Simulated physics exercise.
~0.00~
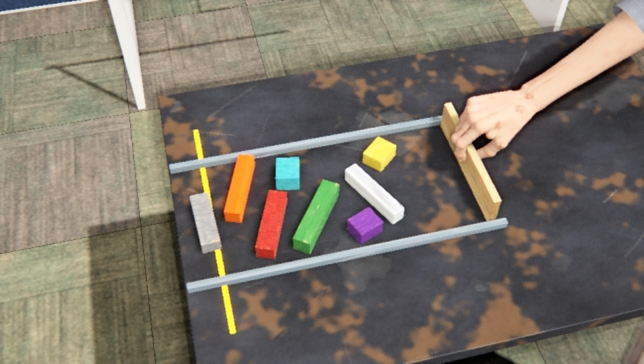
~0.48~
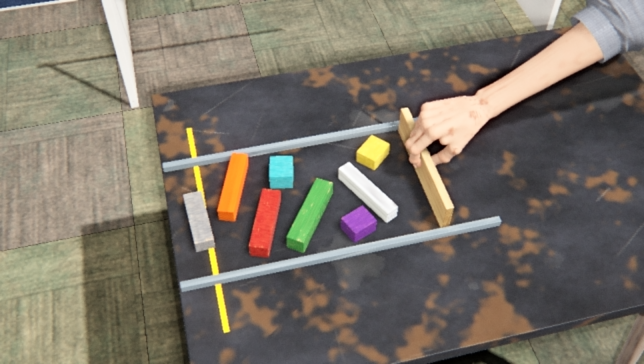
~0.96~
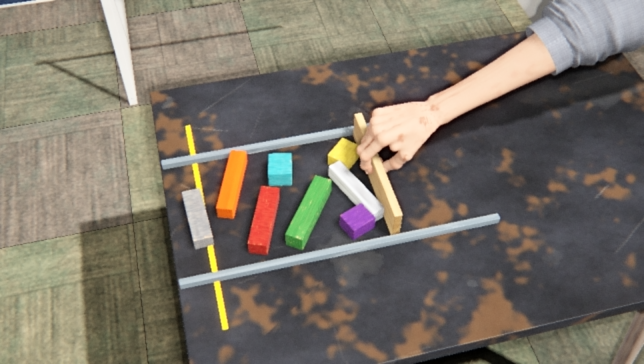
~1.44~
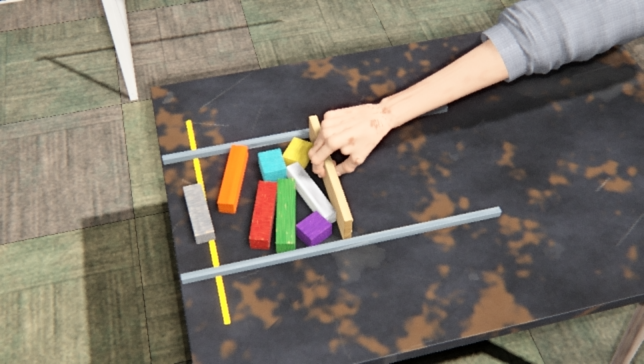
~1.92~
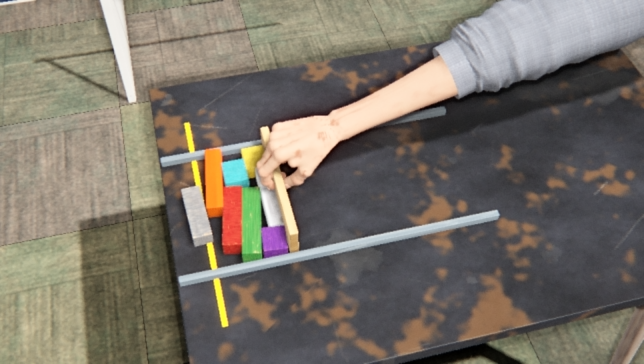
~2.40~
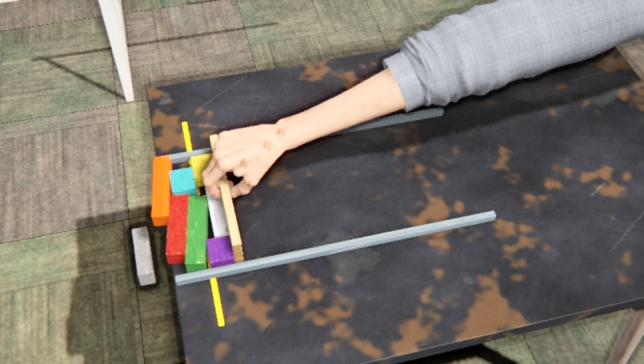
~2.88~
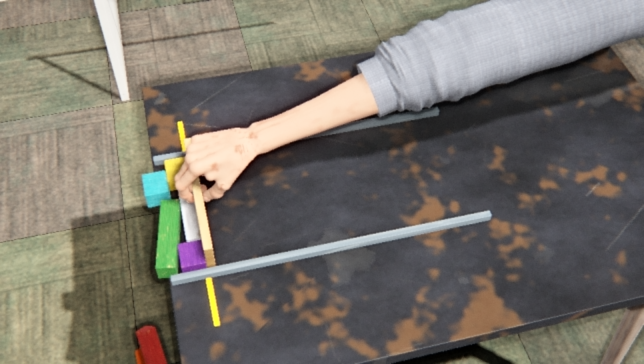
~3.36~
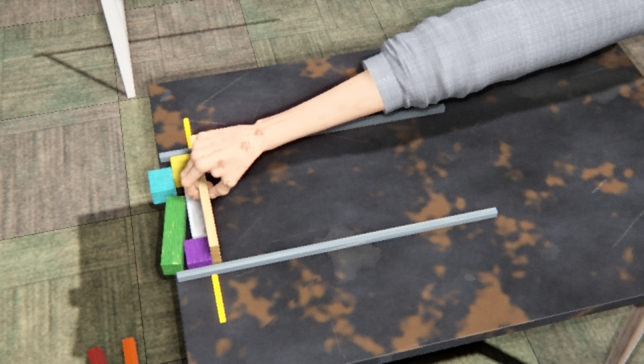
On a dark, rust-patched tabletop, a hand slides a board leftward between rails, pushing coloured blocks until grey, red and orange bars fall off.
